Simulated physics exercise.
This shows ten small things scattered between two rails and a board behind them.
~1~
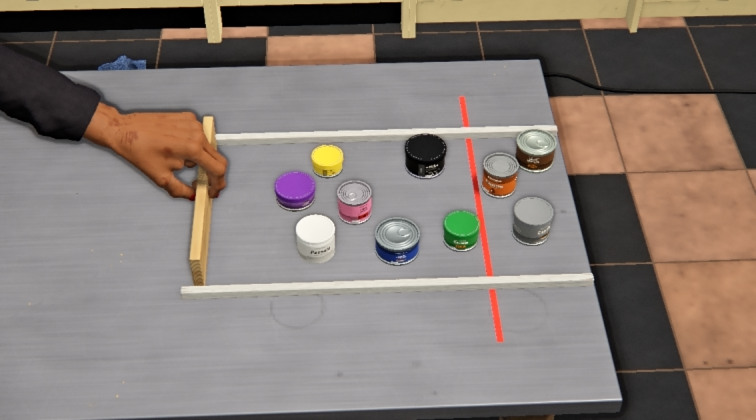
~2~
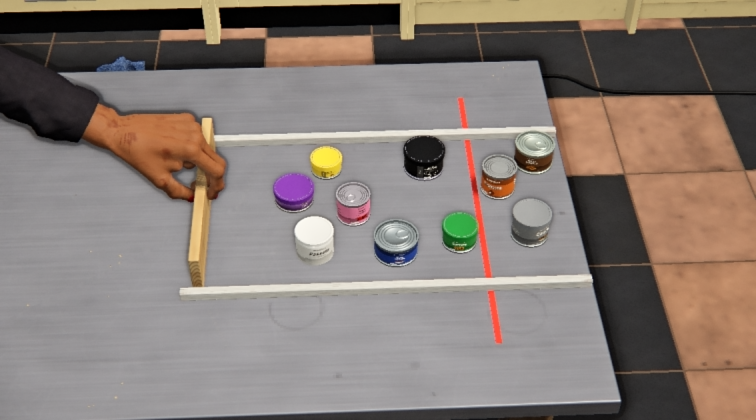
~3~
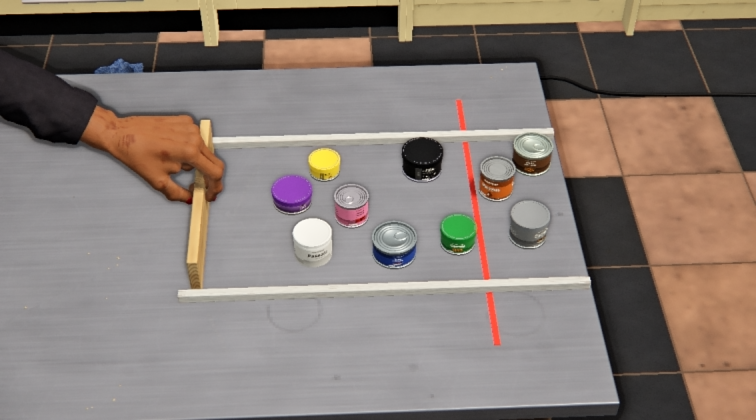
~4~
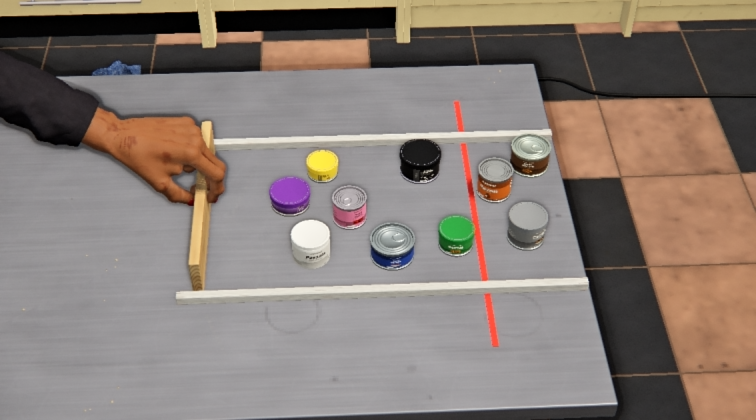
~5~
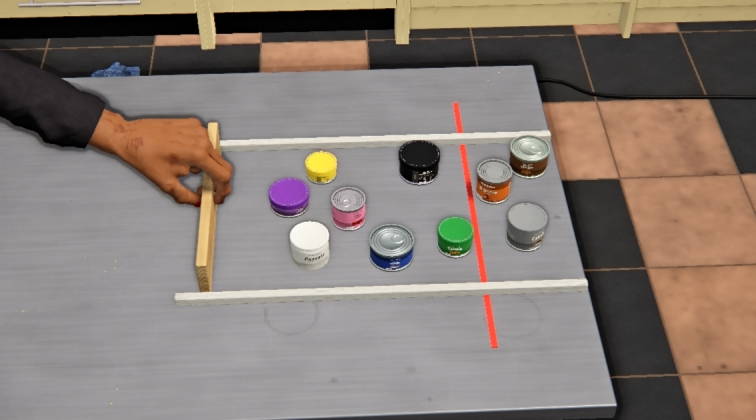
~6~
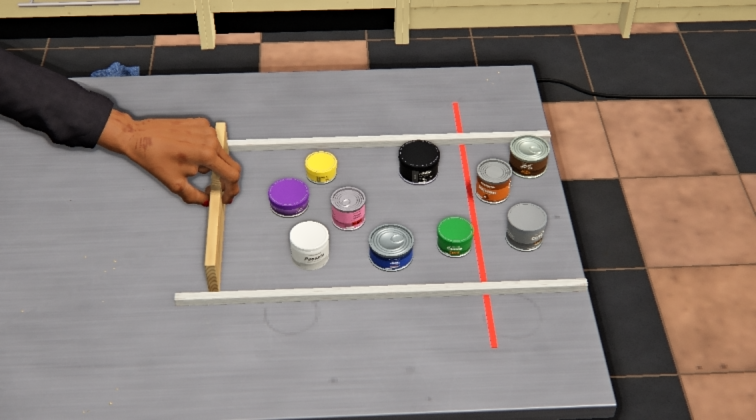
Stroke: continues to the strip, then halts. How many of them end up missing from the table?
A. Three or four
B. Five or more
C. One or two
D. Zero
Answer: D.
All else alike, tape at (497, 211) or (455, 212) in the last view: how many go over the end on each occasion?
Taking the two tries in order, the numbers are 2 and 0.
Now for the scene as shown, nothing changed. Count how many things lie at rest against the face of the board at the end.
It is in contact with 4.
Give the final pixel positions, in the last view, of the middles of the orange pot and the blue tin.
In the last view, the middles sit near (527, 182) and near (540, 259).
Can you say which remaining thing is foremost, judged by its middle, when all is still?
Brown tin.
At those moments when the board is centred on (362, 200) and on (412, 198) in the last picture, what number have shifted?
Tally: 6; 8.
Early on, none off yet; brown tin at rest near (529, 157); grey tin at rest near (526, 227); orange pot at rest near (493, 182).
Finally, the number that fall off is zero.
